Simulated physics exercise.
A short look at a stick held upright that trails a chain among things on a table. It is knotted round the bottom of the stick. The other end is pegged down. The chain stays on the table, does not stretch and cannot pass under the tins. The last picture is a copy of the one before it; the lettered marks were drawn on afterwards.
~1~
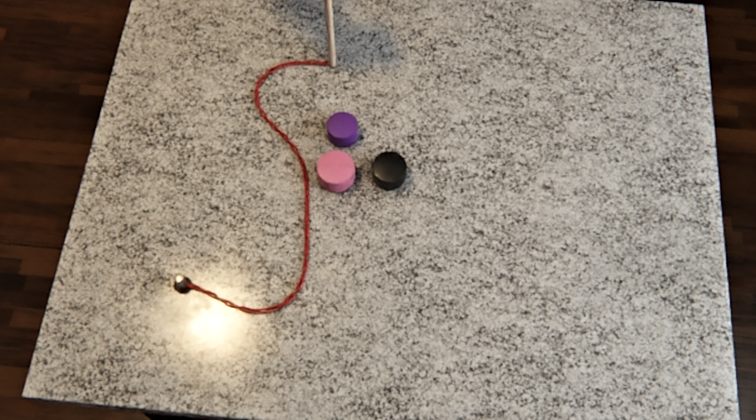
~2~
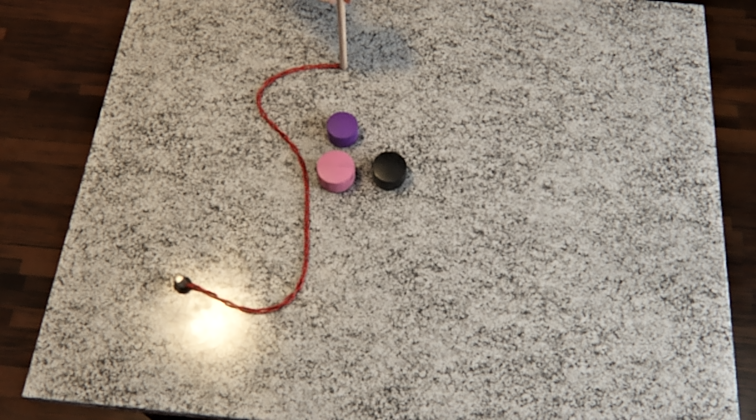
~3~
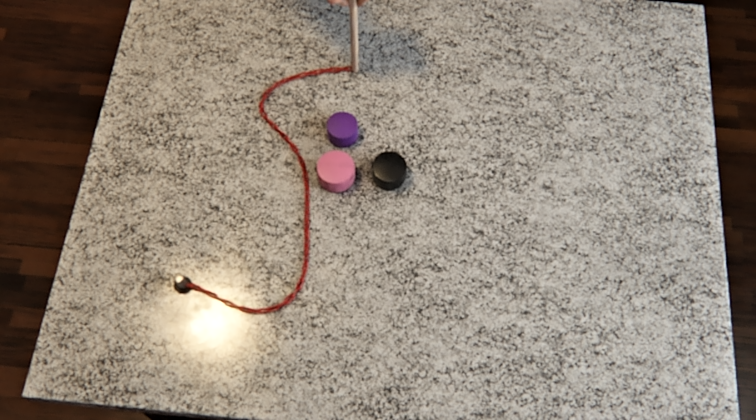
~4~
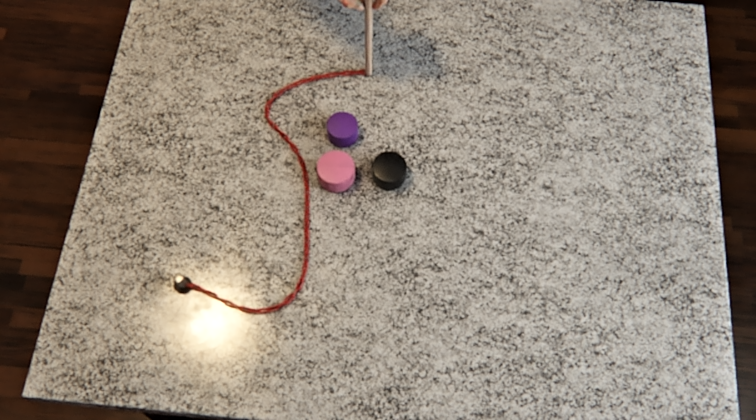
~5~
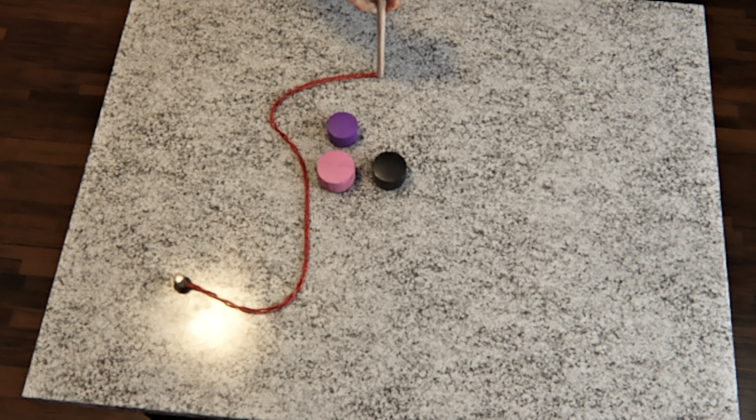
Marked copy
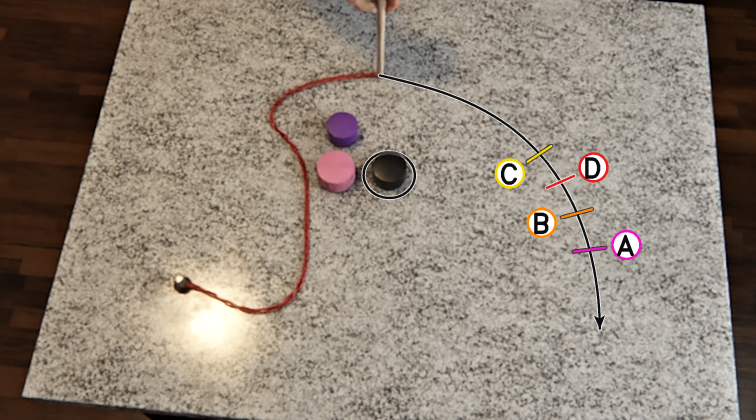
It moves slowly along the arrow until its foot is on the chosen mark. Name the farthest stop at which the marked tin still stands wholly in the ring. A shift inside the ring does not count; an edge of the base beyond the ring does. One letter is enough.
It can go as far as B.
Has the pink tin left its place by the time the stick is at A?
Yes.
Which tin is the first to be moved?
The purple tin.
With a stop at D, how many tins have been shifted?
One.
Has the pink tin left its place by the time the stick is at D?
No.
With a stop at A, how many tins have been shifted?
Three.
On the copy, A at (590, 250); B at (577, 213); C at (539, 154); D at (561, 182); the ring at (389, 175); the route from (380, 75) via (543, 157) to (600, 329).
On B. First, foot of the stick (464, 101); black tin (389, 171).
Then, foot of the stick (536, 151); black tin (389, 171).
Finally, foot of the stick (577, 214); black tin (389, 171); purple tin (362, 154); the black tin is still in its ring.
By contrast, A drags the ringed tin to (402, 181); C is safe but short; D is safe but short.
